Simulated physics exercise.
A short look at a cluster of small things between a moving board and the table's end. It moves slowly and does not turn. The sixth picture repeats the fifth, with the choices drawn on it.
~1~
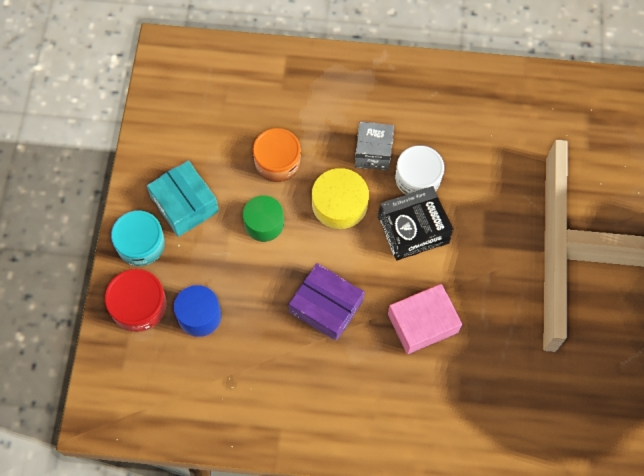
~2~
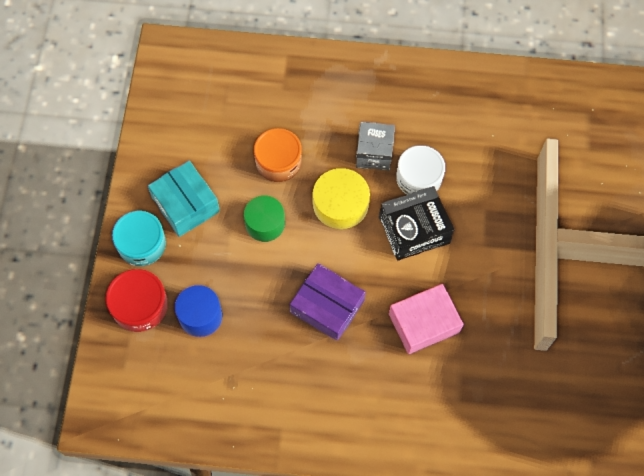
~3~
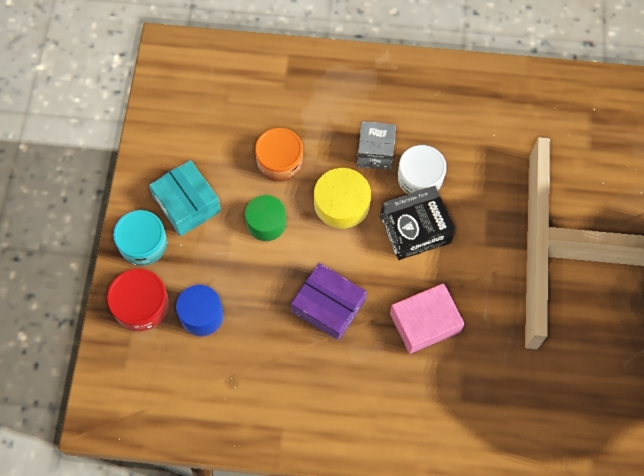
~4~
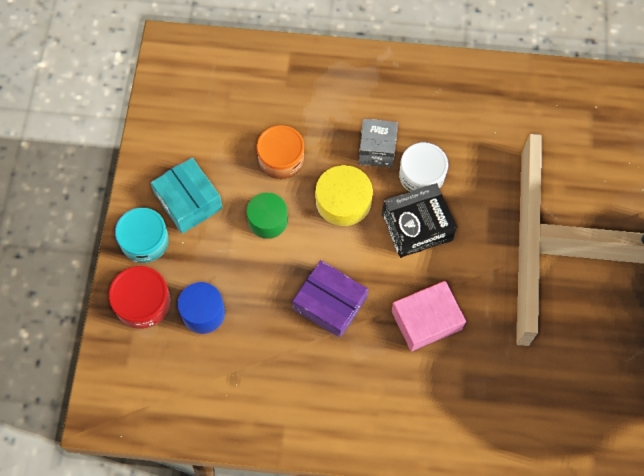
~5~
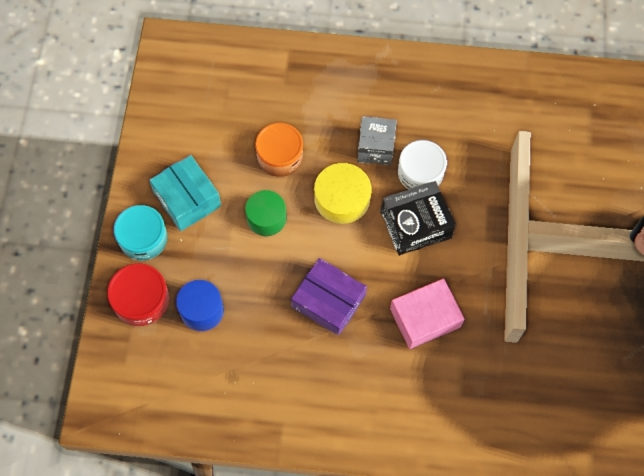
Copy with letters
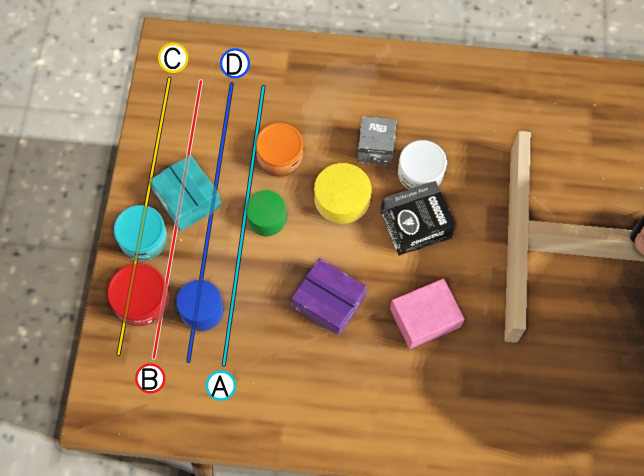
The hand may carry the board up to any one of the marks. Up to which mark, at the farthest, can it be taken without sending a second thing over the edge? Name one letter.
Up to line A.
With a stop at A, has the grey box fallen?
No.
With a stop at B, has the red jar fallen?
By then, yes.
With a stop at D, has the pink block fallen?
No.
On the marked copy, A at (245, 218); B at (179, 212); C at (145, 208); D at (211, 215).
Taking A. A third of the way, board (423, 217); grey box (365, 138); white tub (395, 167).
Two thirds of the way, board (324, 207); red jar (123, 294); blue tin (170, 307).
When it is over, board (248, 200); red jar (87, 291); turquoise jar (115, 229); none fallen.
As for the rest, B drops five; C drops five; D drops two.
